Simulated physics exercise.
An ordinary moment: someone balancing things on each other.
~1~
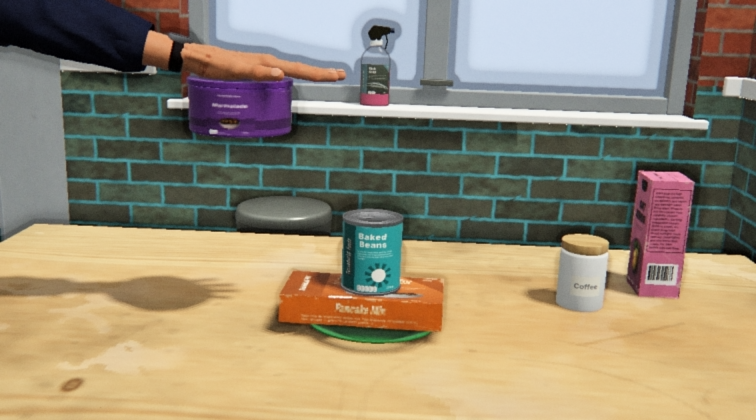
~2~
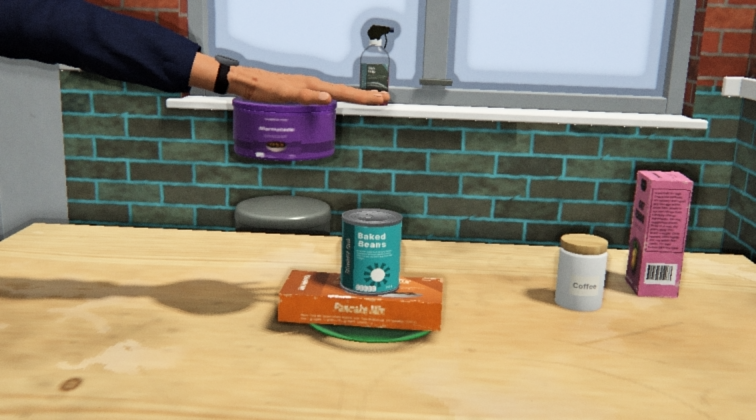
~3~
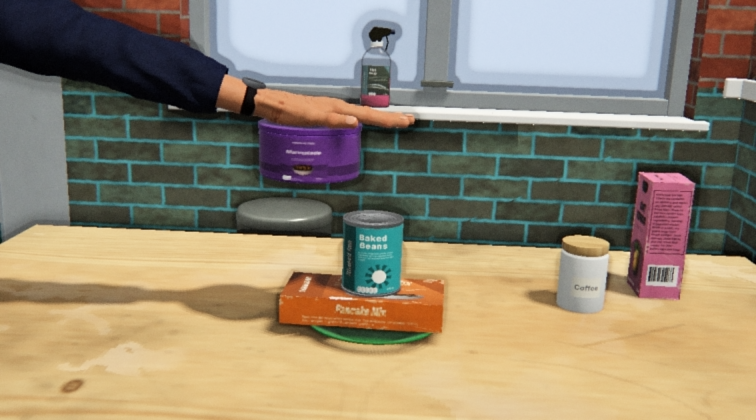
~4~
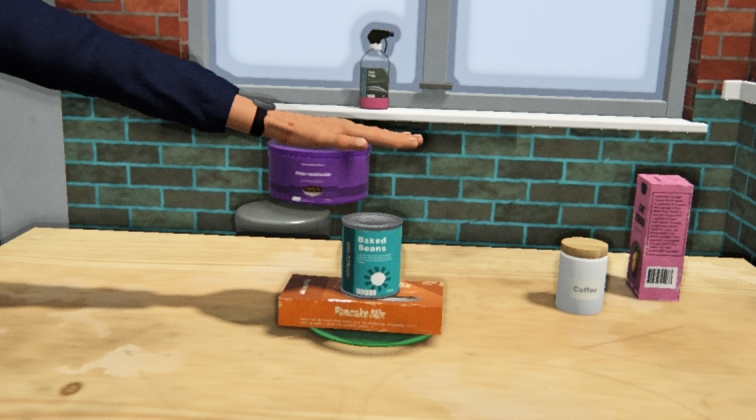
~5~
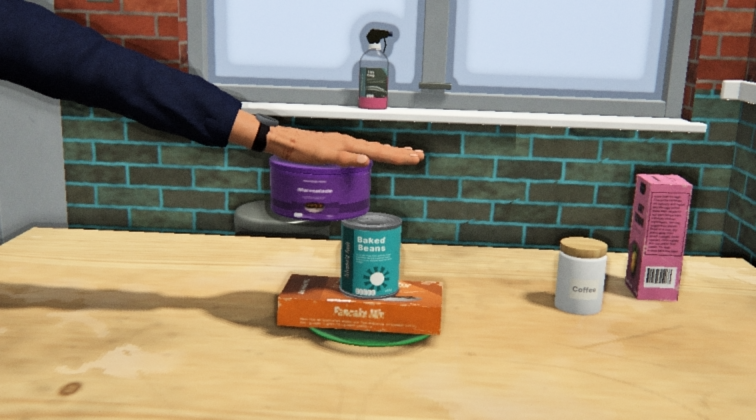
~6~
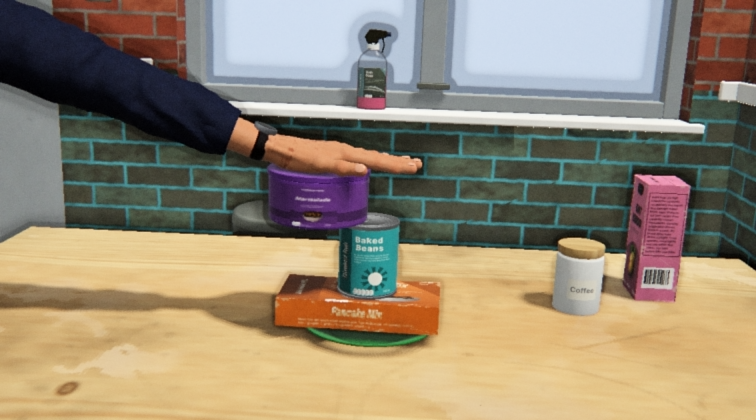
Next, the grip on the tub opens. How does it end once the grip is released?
Doesn't stay standing.
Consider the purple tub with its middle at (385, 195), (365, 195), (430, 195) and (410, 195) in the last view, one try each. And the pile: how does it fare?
Stays standing; stays standing; collapses; collapses.
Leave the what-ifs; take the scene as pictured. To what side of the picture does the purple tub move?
It heads leftwards.
Then, 0.40 s on from there, purple tub now fallen.
Then, 0.60 s on from there, things are still on the move.
In the end, fallen, purple tub; the other 5 unmoved. At the end, from the last picture's camera, purple tub near (174, 298). The pile comes apart.
